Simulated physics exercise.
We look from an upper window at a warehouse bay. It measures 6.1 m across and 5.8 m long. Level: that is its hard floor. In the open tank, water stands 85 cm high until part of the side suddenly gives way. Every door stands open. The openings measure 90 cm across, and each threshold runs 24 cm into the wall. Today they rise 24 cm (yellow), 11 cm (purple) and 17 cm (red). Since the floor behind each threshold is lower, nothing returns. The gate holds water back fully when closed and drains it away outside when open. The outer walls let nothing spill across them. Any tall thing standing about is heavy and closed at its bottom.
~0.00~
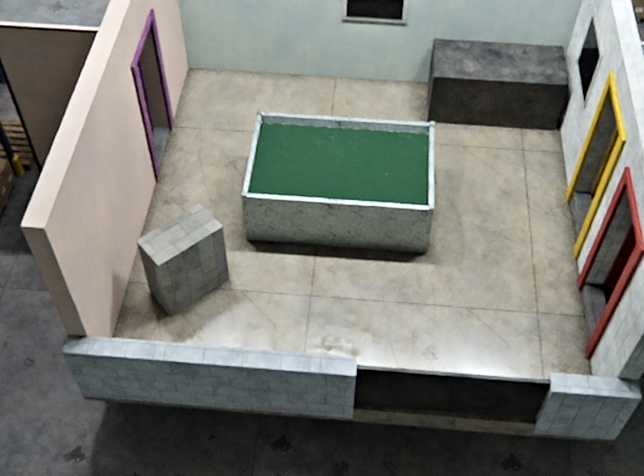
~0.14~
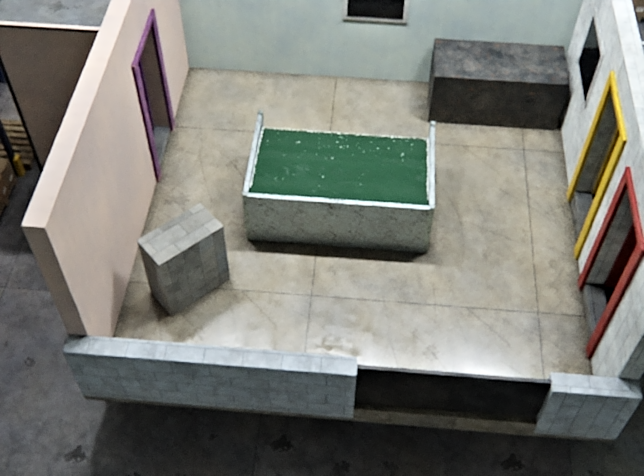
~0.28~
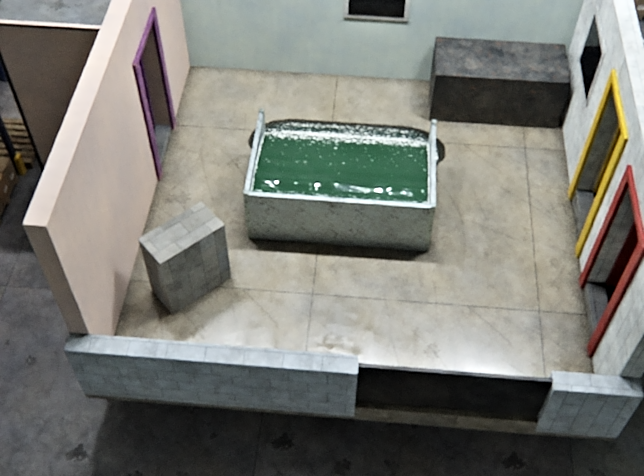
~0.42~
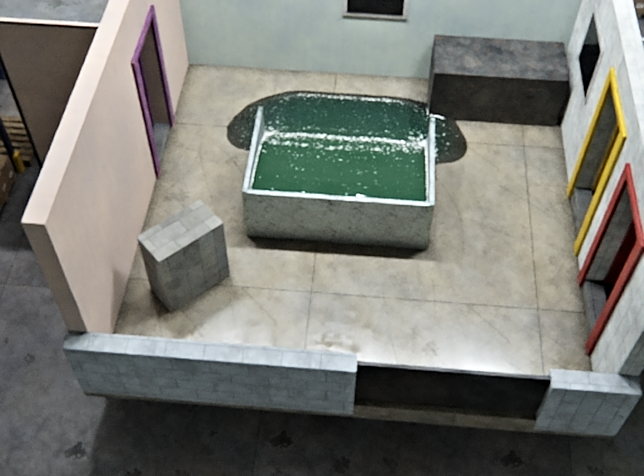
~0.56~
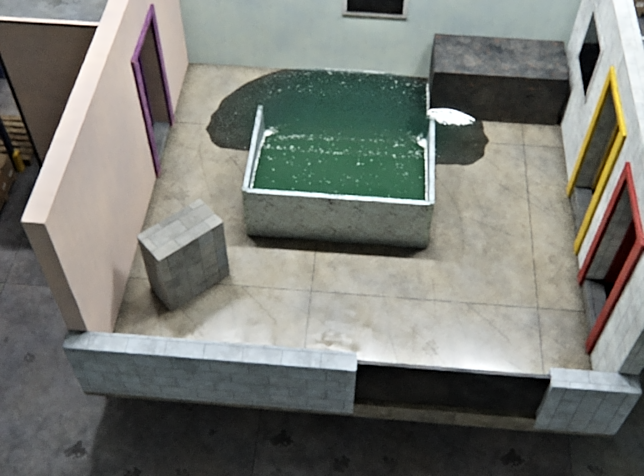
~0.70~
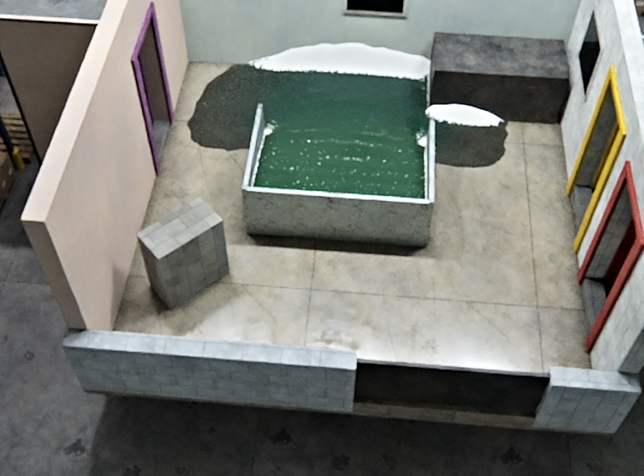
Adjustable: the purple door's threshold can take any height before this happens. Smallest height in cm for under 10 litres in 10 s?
Around 19 cm.
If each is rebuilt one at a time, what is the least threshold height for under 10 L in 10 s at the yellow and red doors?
Some 12.5 cm for yellow, some 12.5 cm for red.
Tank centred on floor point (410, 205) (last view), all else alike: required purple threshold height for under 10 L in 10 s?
18 cm or thereabouts.
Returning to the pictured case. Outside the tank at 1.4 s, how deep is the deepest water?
Max depth: About 62 cm.
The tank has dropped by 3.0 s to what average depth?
I'd put it near 15 cm.
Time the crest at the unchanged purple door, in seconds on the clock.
3.2 s.
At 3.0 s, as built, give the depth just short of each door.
Yellow 15, purple 20, red 1 cm.
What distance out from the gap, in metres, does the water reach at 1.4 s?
3.8 m.
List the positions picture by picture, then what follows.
Still water, 85 cm deep, in the open tank at (341, 162); the purple door at (154, 104) is dry, in the first frame.
The gap is on the far side, the front 0.4 m out at a hidden place; the back of the open tank holds 85 cm, in the second frame.
Water pours out on the far side and has run 0.8 m, to a hidden place; about 16 cm deep outside, 77 cm at the back, in the third frame.
Water pours out on the far side and has run 1.4 m, to (304, 94); about 13 cm deep outside, 72 cm at the back, in the fourth frame.
The gap is on the far side, the front 2.0 m out at (296, 70); the back of the open tank holds 70 cm, in the fifth frame.
The front is at (242, 65), 2.1 m from the gap on the far side; 7.1 m2 of floor is wet, 62 cm left at the back; the purple door at (154, 97), 2.8 m from the gap, is still 0.7 m from the nearest water, in the sixth frame.
After 1.4 s water covers 30 % of the floor, deepest (62 cm) near (416, 76); 2 cm at the purple door, 0 litres in over its 11 cm threshold.
After 3.0 s water covers 60 % of the floor, deepest (38 cm) near (189, 62); 20 cm at the purple door, 5 litres in over its 11 cm threshold.
After 10.0 s water covers 95 % of the floor, deepest (16 cm) near (553, 131); 11 cm at the purple door, 58 litres in over its 11 cm threshold.
At the purple door as built, the water arrived by 1.3 s and peaked near 21 cm at 3.2 s.
Run again over the same 10 s with other heights there, 22 litres in over 16 cm, 3 litres over 22 cm. The limit of 10 litres is kept from about 19 cm up.
